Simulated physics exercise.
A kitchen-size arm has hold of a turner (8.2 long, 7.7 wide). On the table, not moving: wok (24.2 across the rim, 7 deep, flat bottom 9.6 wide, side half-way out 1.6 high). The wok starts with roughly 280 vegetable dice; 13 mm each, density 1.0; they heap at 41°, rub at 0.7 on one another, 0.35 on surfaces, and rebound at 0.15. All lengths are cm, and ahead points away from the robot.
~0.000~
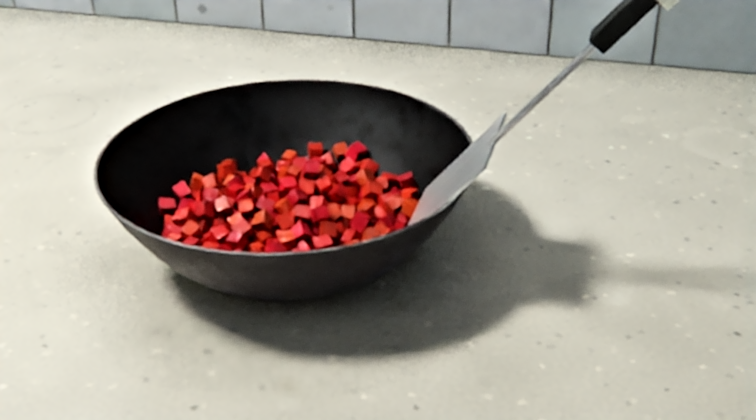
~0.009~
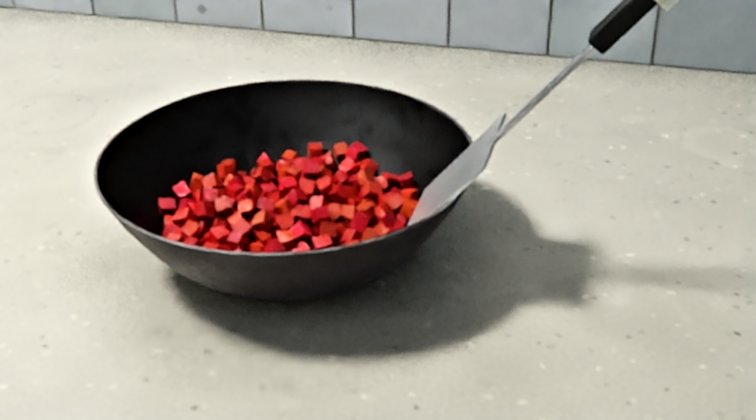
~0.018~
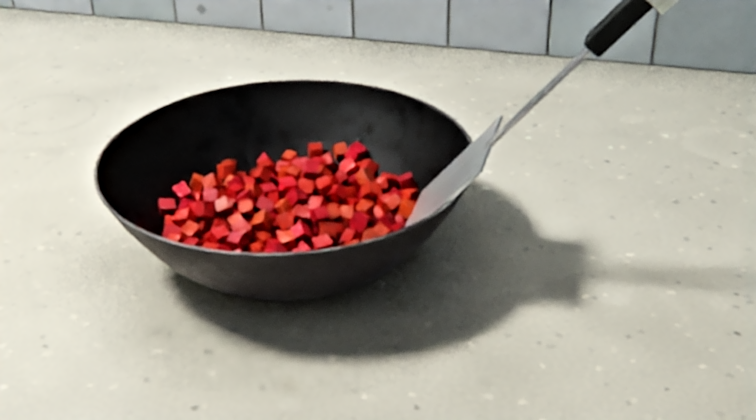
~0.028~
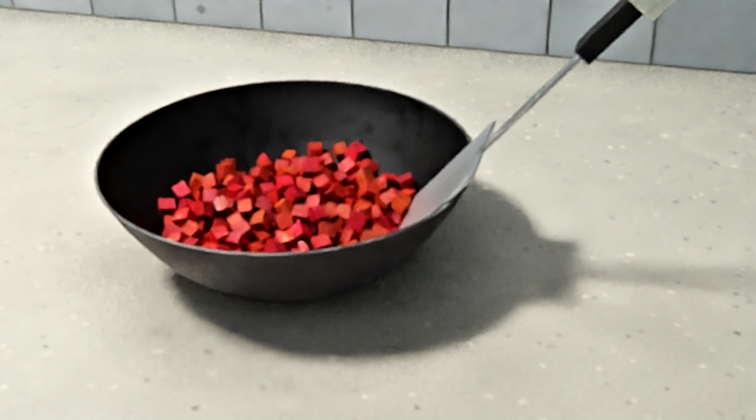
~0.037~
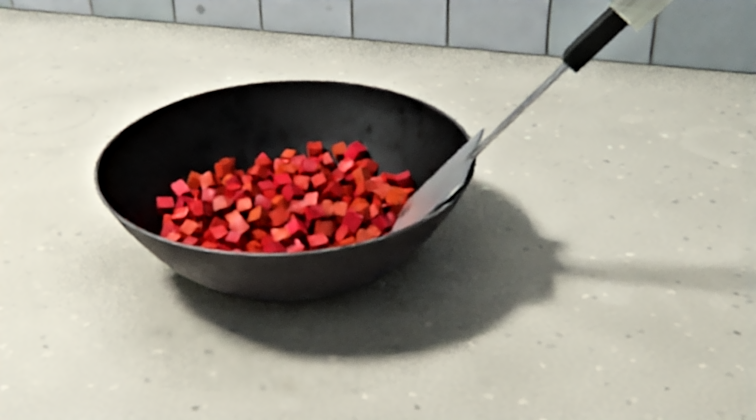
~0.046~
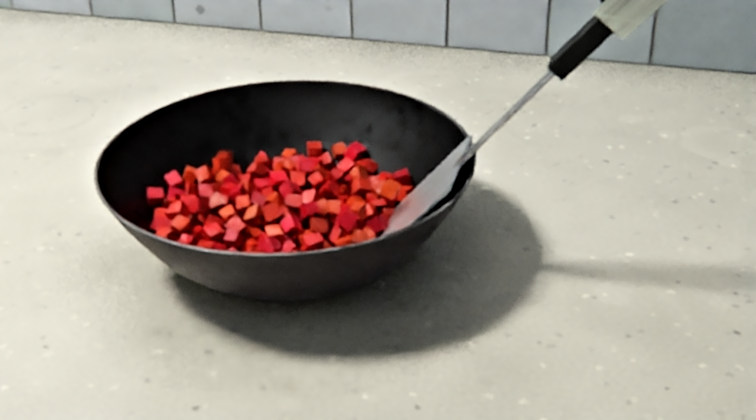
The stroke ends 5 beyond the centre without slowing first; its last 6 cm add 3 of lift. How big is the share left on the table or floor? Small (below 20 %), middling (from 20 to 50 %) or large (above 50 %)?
A small share, below 20 %, ends on the table or floor.
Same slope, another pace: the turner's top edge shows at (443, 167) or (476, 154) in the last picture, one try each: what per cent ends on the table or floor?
Some 25 and 5 per cent.
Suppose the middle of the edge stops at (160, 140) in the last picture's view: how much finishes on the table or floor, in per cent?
Some 55 per cent.
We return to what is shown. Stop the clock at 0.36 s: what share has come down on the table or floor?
About 10 per cent.
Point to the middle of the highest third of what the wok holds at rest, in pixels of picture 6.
Around (173, 162).
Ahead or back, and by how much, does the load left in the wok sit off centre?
Some 5.0 cm ahead.
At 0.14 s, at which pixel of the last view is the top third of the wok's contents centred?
Near (162, 164).
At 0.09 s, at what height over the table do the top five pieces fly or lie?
Roughly 8 cm.
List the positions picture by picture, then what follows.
Turner top edge at (496, 139), sloping 51°; upper third of the load around (301, 207), from x 165 to 410, top at y 150; 285 in the wok, in the first frame.
Turner top edge at (496, 139), sloping 51°; upper third of the load around (301, 207), from x 165 to 410, top at y 150, in the second frame.
Turner top edge at (492, 142), sloping 51°; upper third of the load around (297, 207), from x 165 to 410, top at y 150, in the third frame.
Turner top edge at (484, 147), sloping 51°; upper third of the load around (293, 207), from x 165 to 410, top at y 150, in the fourth frame.
Turner top edge at (473, 155), sloping 51°; upper third of the load around (292, 205), from x 165 to 405, top at y 150, in the fifth frame.
Turner top edge at (461, 161), sloping 51°; upper third of the load around (275, 201), from x 155 to 405, top at y 150; 285 in the wok, in the sixth frame.
By 0.09 s, sloping 51°, highest piece 9 above the table; 285 in the wok.
By 0.14 s, sloping 51°, highest piece 13 above the table; 274 in the wok, 11 on the blade or in flight.
By 0.36 s, sloping 51°, highest piece 8 above the table; 246 in the wok, 35 on the table or floor, 4 on the blade or in flight.
By 1.41 s, sloping 51°, highest piece 8 above the table; 246 in the wok, 39 on the table or floor.
Final count, 246 in the wok, 39 on the table or floor. That is 14 % on the table or floor.
